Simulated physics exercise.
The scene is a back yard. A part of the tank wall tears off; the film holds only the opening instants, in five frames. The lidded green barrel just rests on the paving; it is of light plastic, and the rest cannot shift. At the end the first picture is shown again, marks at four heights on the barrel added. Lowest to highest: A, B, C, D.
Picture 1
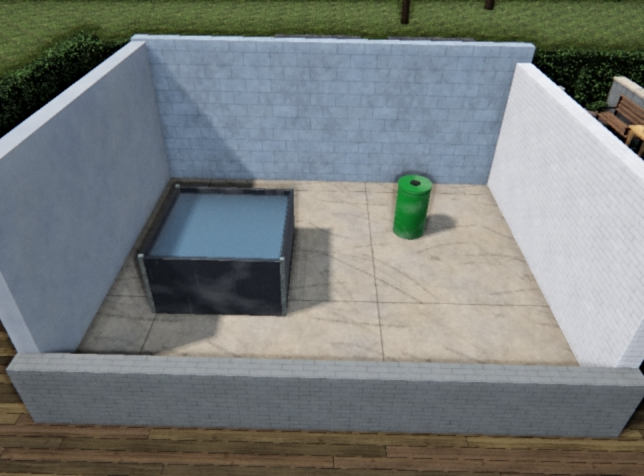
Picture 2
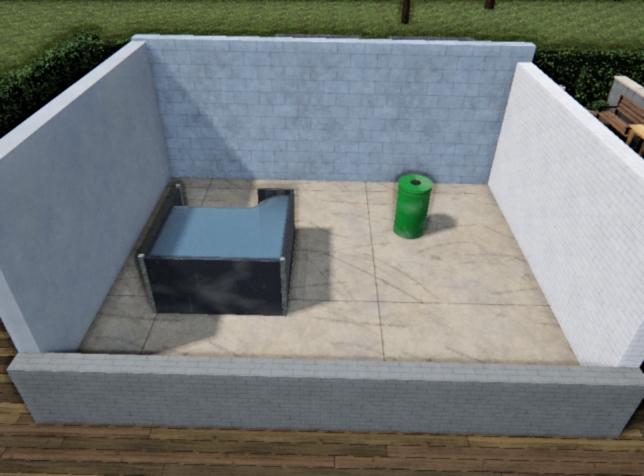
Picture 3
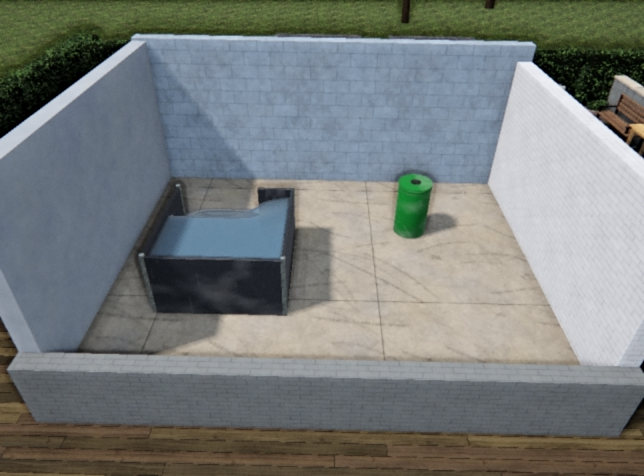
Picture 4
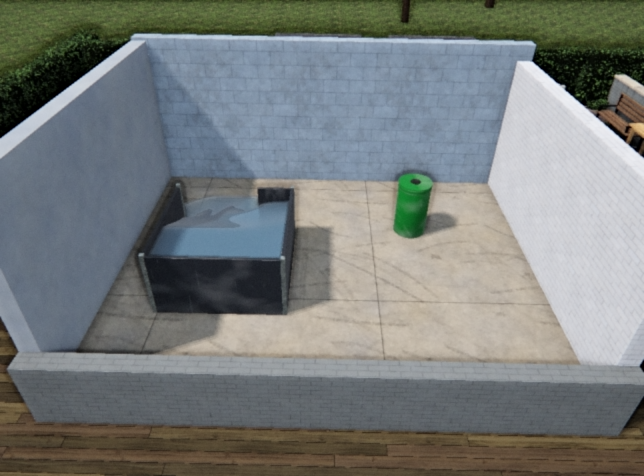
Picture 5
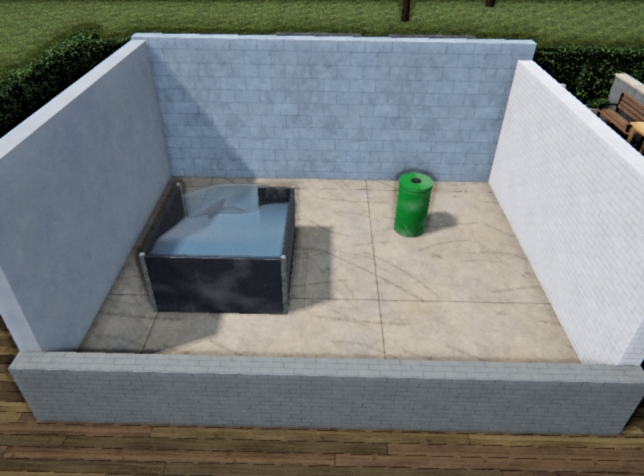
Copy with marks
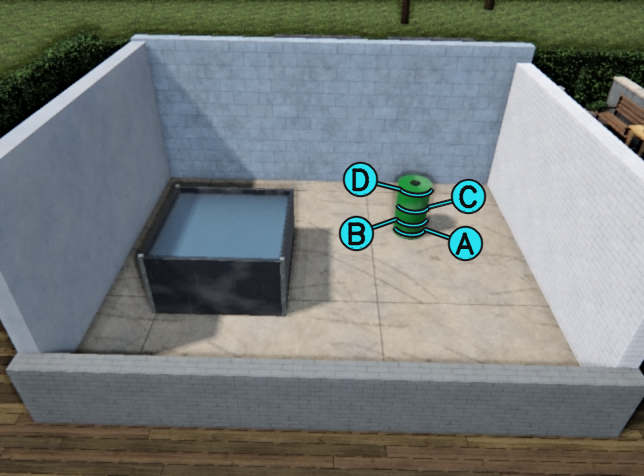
In a walled back yard, water in a dark square tank sinks at the back and sloshes, while a green barrel stands still.
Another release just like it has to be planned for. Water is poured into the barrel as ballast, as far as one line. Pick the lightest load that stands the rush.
It is B.
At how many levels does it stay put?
Three of the four.
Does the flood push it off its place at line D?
No, that is safe.
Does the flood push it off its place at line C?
No, not at all.
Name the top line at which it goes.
That is line A.
On the marked copy, A at (411, 235); B at (412, 225); C at (414, 212); D at (417, 195); from the bottom up A, B, C, D.
With A, it is pushed about its own width away.
With B, it does not move.
With C, it does not move.
With D, it does not move.
